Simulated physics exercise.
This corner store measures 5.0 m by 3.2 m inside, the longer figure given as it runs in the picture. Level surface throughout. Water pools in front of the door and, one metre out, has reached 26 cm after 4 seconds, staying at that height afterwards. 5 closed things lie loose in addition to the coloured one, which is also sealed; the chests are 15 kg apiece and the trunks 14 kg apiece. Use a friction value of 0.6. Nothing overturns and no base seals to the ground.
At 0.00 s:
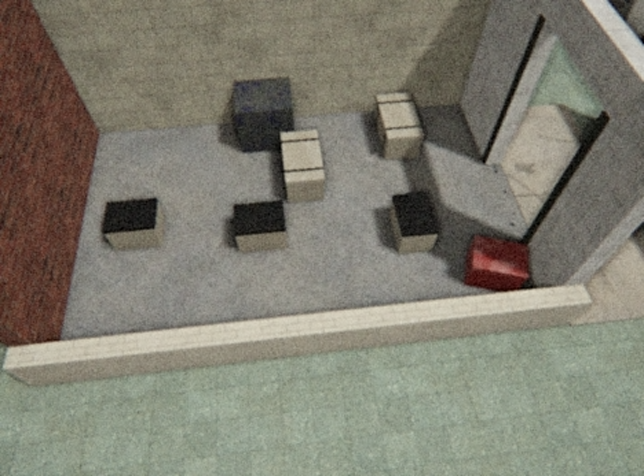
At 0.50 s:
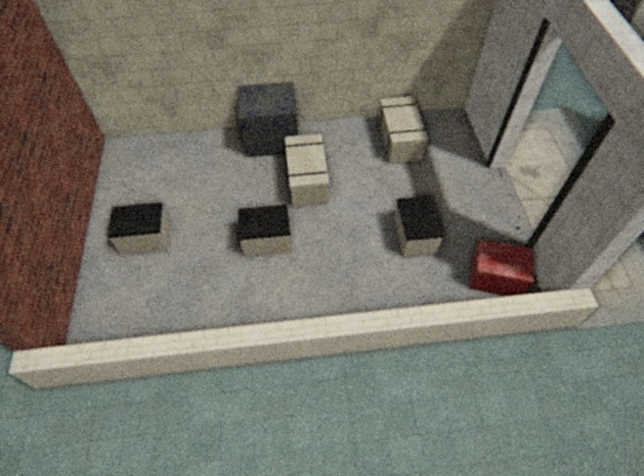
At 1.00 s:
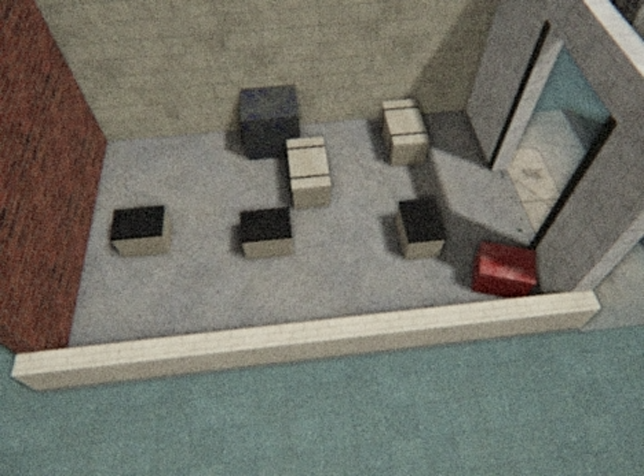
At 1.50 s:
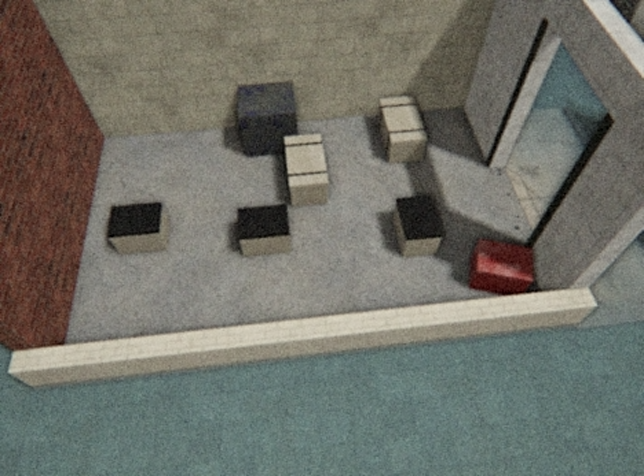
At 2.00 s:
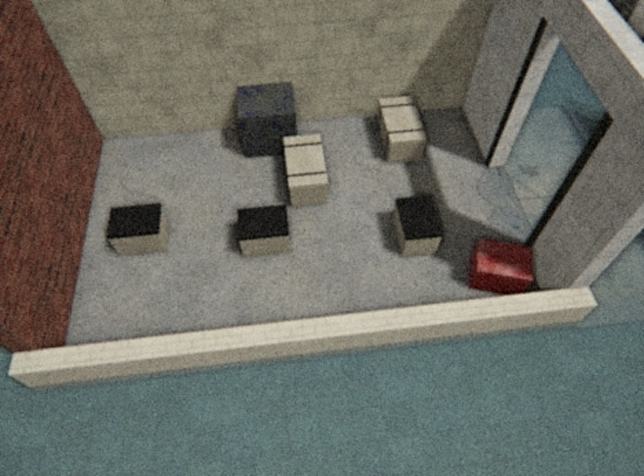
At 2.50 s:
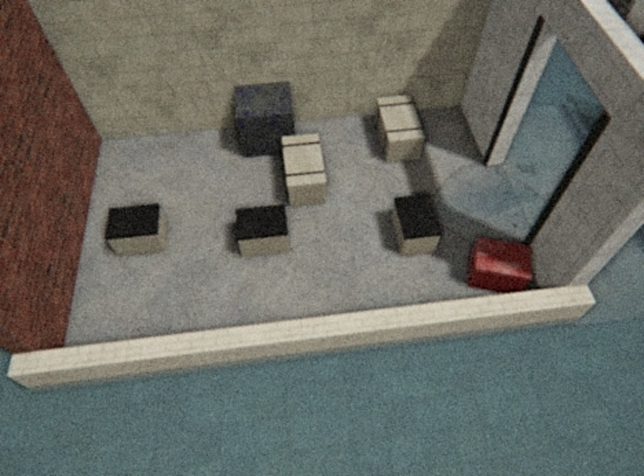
To begin with, a red chest and several pale and dark boxes sit on a grey floor beside an open doorway, with greenish ground outside. Bluish water then spreads over the pale paving beyond the doorway, and finally crosses onto the floor just inside, while the chest and boxes stay put.
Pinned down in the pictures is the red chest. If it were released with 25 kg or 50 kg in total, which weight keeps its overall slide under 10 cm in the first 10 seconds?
Even 25 kg does.
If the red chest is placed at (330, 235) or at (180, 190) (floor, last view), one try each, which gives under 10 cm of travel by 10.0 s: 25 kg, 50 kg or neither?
First try, only the heavier option works; second try, only the heavier option works.
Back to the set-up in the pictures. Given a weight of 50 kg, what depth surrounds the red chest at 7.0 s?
Around 7 cm.
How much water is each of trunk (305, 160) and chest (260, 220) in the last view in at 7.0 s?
Roughly 9 and 6 cm.
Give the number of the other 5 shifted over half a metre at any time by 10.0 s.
My count gives 5.
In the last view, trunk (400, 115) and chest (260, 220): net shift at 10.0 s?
They've ended up 120 cm and 60 cm away, in that order.
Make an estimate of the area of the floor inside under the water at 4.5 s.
About 7.0 m2.
After 3.5 s the red chest would be 0 cm from its start with 25 kg and 0 cm from its start with 50 kg; 1 cm of water round it then.
After 4.5 s the red chest would be 0 cm from its start with 25 kg and 0 cm from its start with 50 kg; 3 cm of water round it then.
After 7.0 s the red chest would be 0 cm from its start with 25 kg and 0 cm from its start with 50 kg; 7 cm of water round it then.
After 10.0 s the red chest would be 0 cm from its start with 25 kg and 0 cm from its start with 50 kg; 7 cm of water round it then.
